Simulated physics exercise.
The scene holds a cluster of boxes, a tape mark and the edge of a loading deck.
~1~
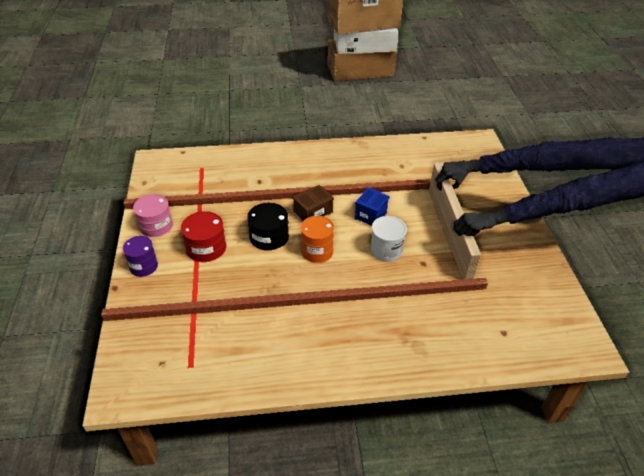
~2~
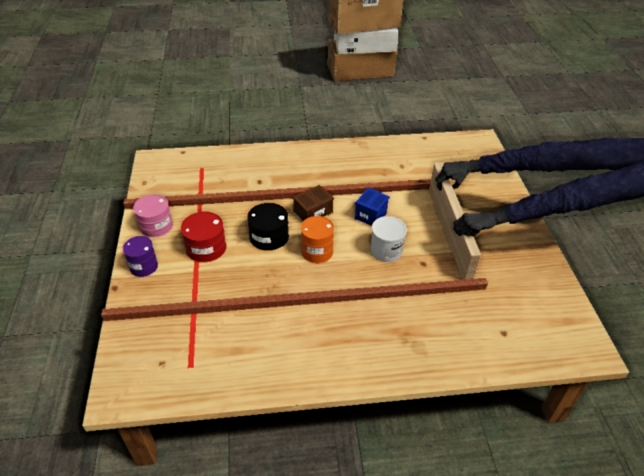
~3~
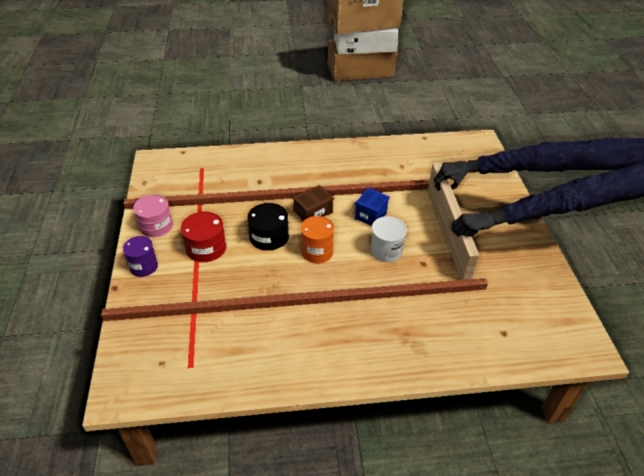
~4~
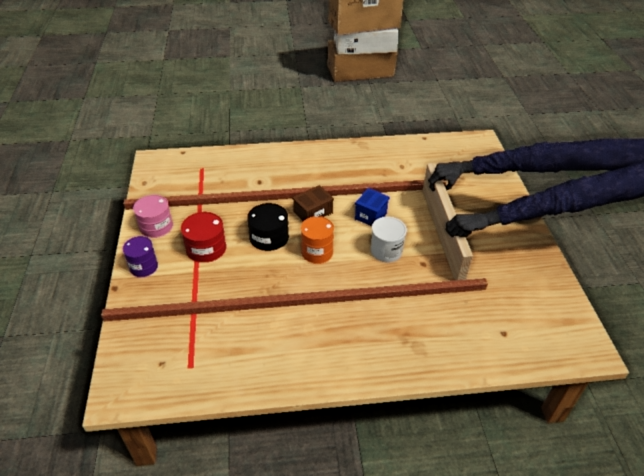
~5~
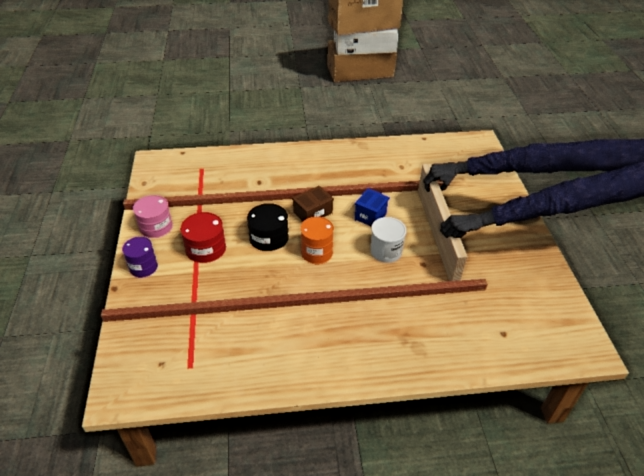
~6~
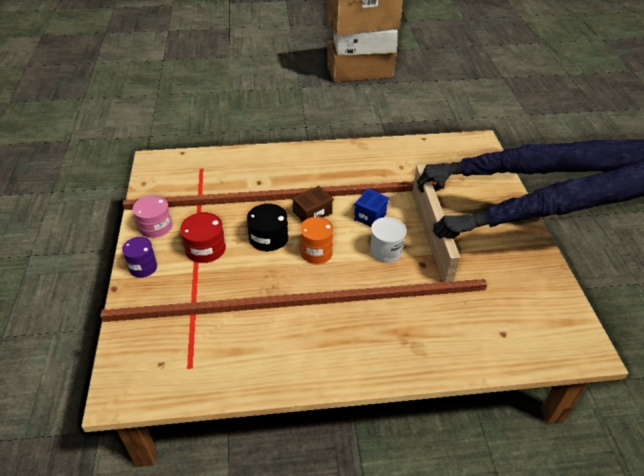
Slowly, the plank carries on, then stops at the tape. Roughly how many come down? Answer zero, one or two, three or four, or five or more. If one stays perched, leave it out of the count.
One or two.
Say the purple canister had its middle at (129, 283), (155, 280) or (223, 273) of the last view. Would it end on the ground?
In order of the places given, the purple canister rests steady, then rests steady, then rests steady.
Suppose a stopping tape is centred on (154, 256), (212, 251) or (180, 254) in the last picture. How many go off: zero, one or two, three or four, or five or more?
In the order of the places given: Five or over; one to two; three to four.
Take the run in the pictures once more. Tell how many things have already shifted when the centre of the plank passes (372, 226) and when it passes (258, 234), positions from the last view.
Moved so far: 2, then 6.
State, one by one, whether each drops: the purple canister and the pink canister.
One by one: The purple canister ends up off, the pink canister ends up off.
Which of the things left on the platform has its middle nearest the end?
Nearest at the end: The red canister.
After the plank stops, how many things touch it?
The count comes out at 3.
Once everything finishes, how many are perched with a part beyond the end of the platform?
It's 1.
A little later, none off yet; purple canister at rest near (140, 257); pink canister at rest near (153, 217); red canister at rest near (204, 238).
Next, none off yet; purple canister at rest near (140, 257); pink canister at rest near (153, 217); red canister shifted a little near (192, 239).
When it is over, the number that fall off is one or two; down, pink canister and purple canister.
